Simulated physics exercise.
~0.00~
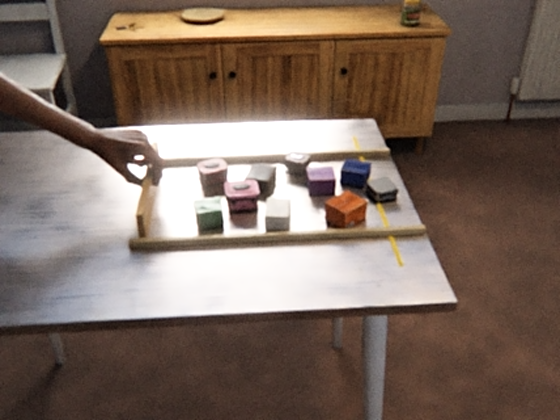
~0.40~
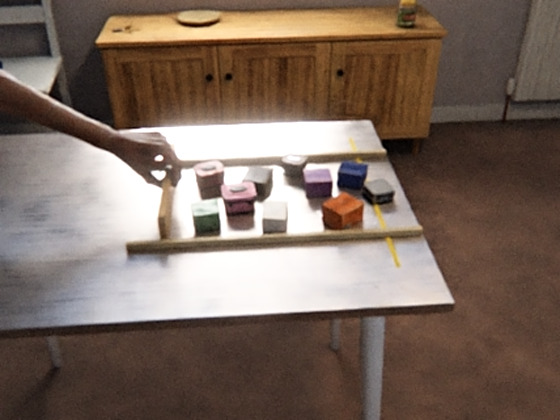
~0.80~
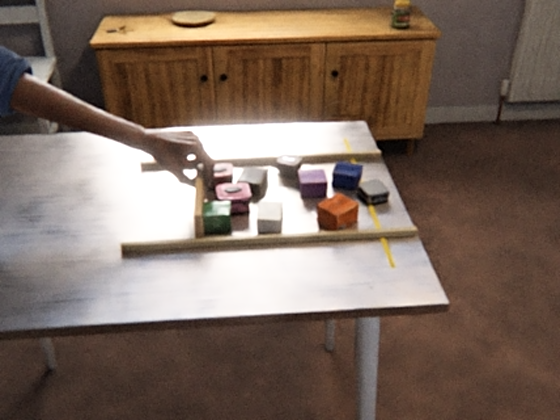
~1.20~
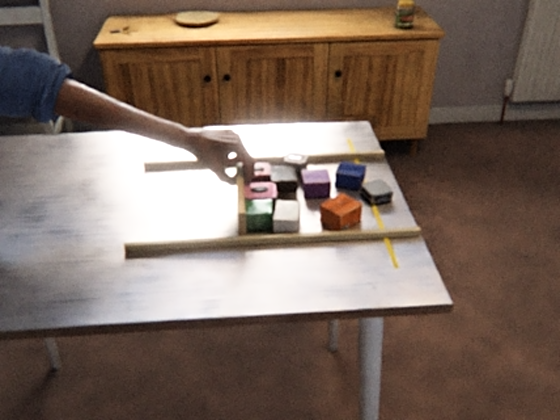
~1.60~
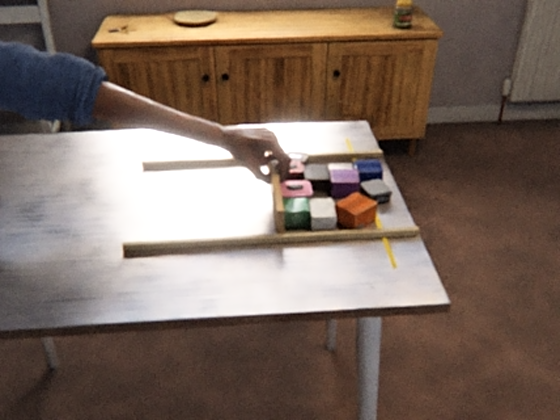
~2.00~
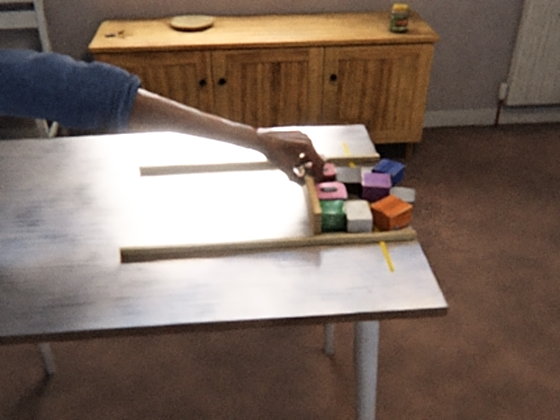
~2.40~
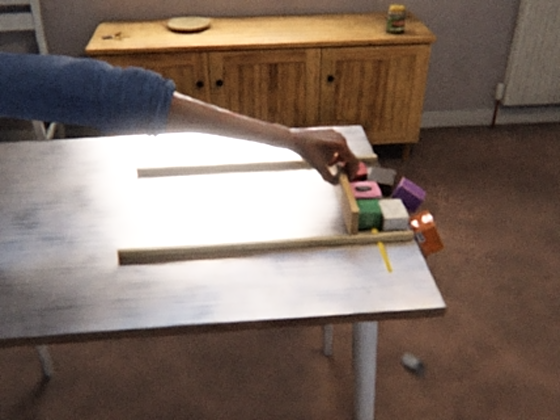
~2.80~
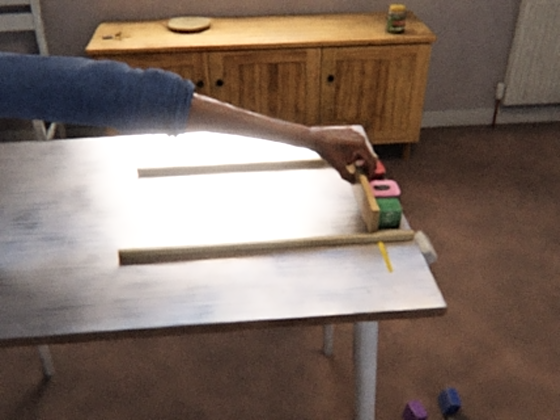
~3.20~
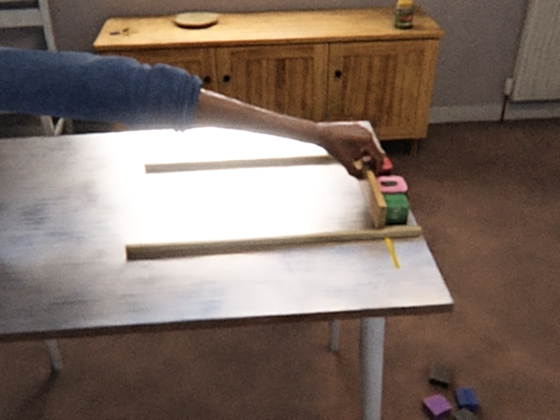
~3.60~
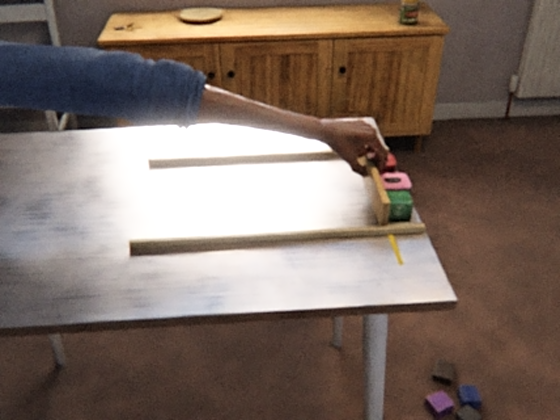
To begin with, a hand holds an upright wooden board at the left of a jumble of small coloured boxes and blocks, set between two wooden rails on a table. The hand slides the board right, gathering the green, pink and white pieces against the others. The packed group then moves across the yellow tape towards the table's end. The orange box tips over the edge, and the grey case drops to the floor. More pieces follow, including the purple, blue and white ones. Finally the board stops near the edge, with green, pink and red pieces still on the table.
